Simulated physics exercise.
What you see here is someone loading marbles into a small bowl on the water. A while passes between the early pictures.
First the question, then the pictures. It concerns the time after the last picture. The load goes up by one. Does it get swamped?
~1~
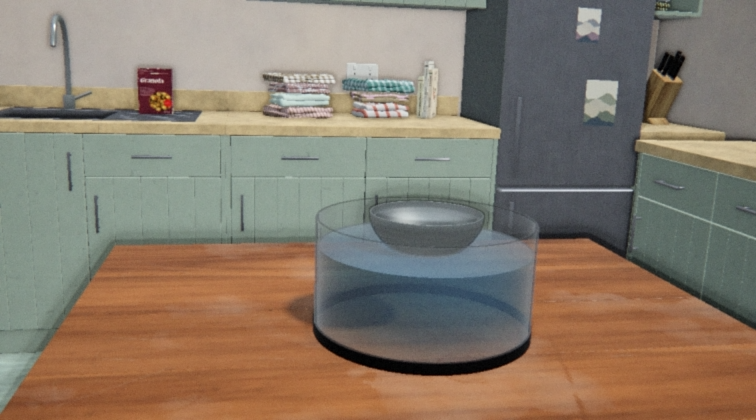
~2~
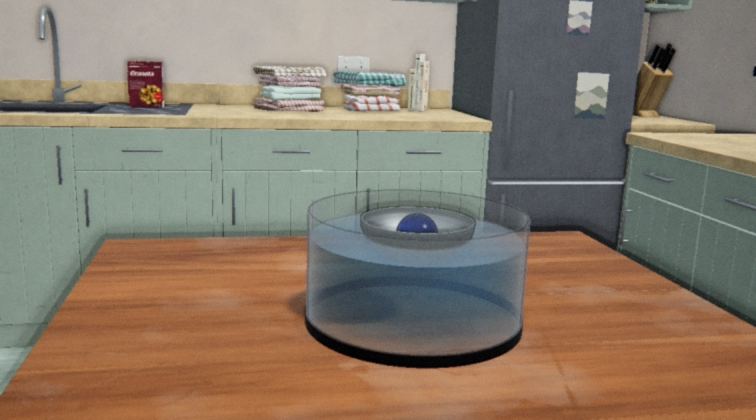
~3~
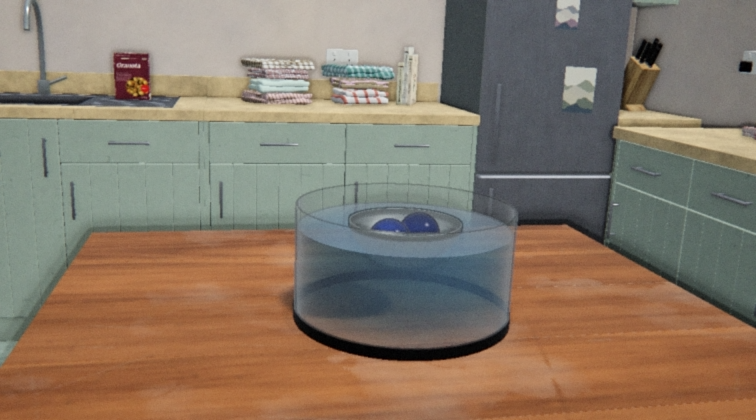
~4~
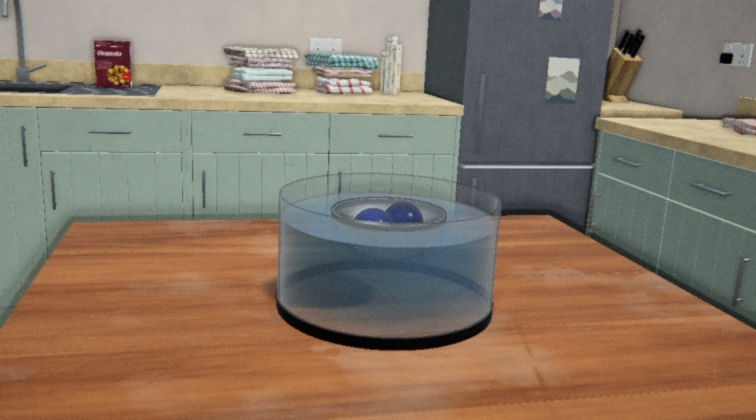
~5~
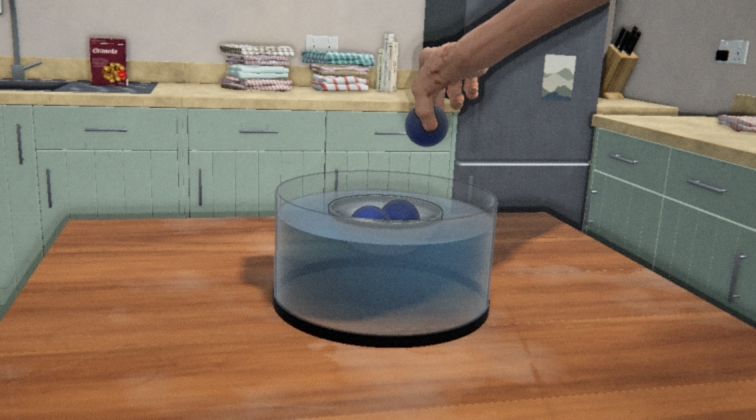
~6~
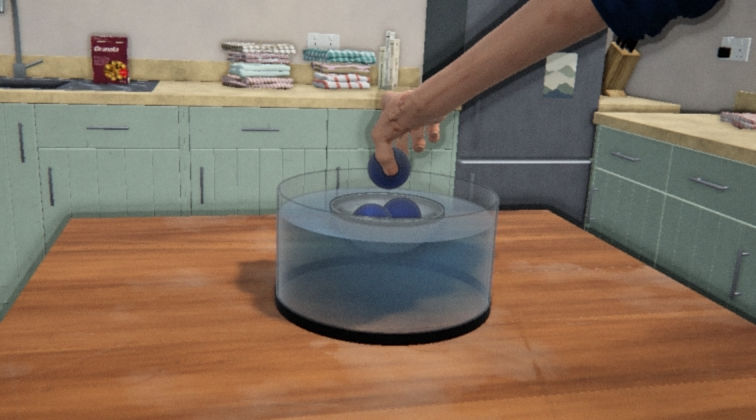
Yes.
A moment on, the glass marble is in and the small bowl dips.
Further on, water pours in over its edge.
When it is over, the small bowl lies on the bottom with its load.
